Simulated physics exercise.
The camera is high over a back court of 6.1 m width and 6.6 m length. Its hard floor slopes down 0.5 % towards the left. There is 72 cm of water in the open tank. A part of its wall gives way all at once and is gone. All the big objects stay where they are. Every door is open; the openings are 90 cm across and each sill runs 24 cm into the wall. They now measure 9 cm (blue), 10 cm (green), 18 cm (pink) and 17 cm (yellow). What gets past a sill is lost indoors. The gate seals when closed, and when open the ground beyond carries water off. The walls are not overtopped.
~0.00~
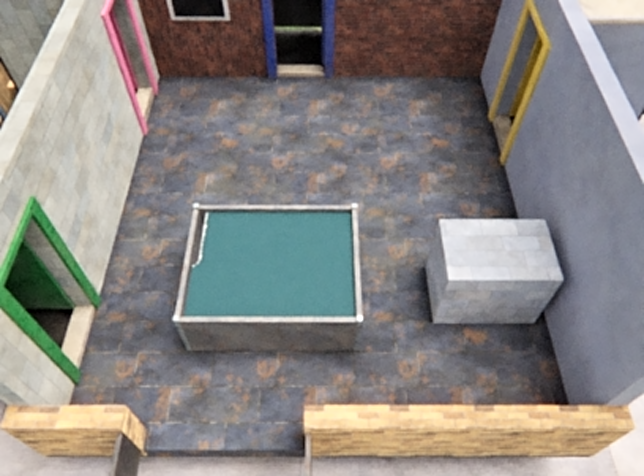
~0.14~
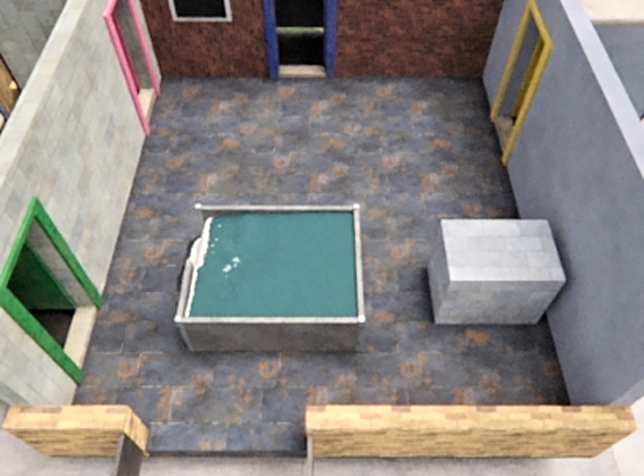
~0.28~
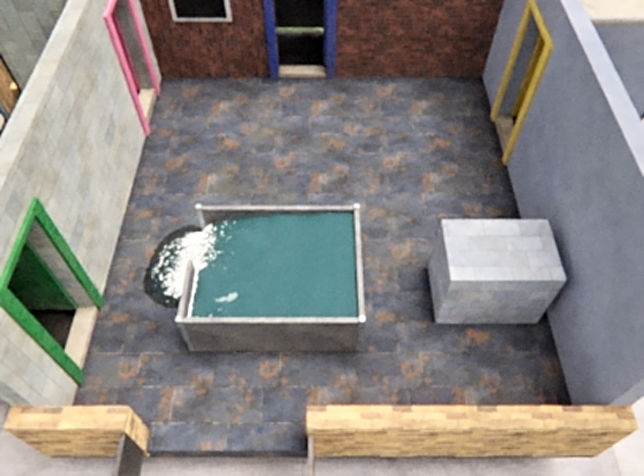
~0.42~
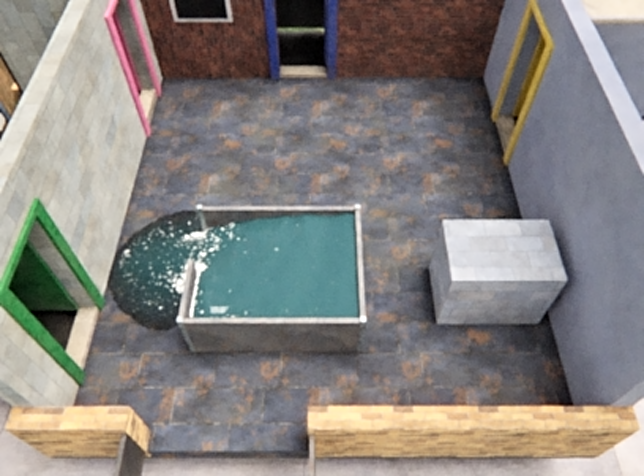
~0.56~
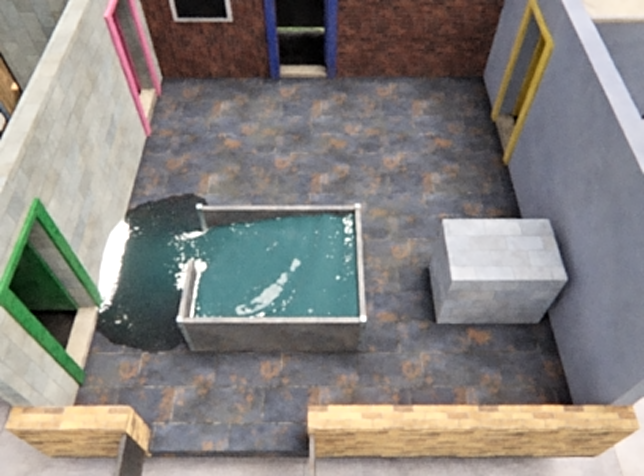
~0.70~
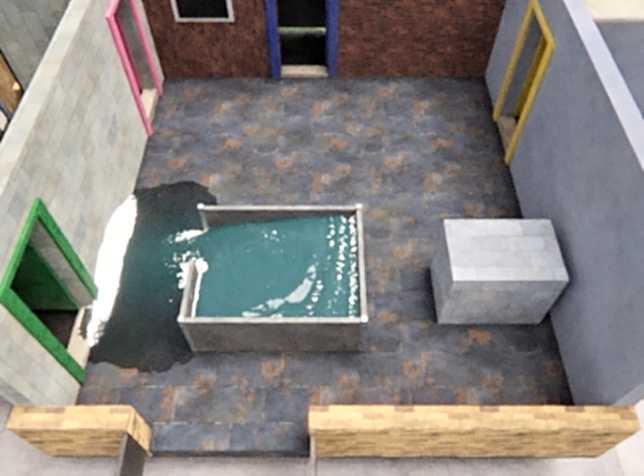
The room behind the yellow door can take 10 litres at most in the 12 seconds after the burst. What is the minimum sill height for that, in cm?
Some 7 cm above the ground.
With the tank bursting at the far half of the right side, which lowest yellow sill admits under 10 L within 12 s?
Some 13.0 cm.
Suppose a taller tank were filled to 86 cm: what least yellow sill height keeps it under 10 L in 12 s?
About 9.0 cm.
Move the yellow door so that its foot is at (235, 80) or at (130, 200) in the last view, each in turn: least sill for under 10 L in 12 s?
Roughly 17 and 26 cm.
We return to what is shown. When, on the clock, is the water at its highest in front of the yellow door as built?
Around 6.0 s.
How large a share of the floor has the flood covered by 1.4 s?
Some 15 per cent of it.
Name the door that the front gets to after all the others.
Last comes the yellow one.
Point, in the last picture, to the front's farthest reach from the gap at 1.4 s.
At about (155, 114).
After 1.4 s water covers 15 % of the floor, deepest (47 cm) near (114, 265); it has not reached the yellow door.
After 3.0 s water covers 40 % of the floor, deepest (29 cm) near (126, 265); it has not reached the yellow door.
After 12.0 s water covers 95 % of the floor, deepest (11 cm) near (363, 254); 5 cm at the yellow door, 0 litres in over its 17 cm sill.
At the yellow door as built, the water arrived by 5.1 s and peaked near 9 cm at 6.0 s.
With a sill of 6 cm, 18 litres would have come in within the 12 s; with 8 cm, 3 litres. So under 10 litres takes about 7 cm.
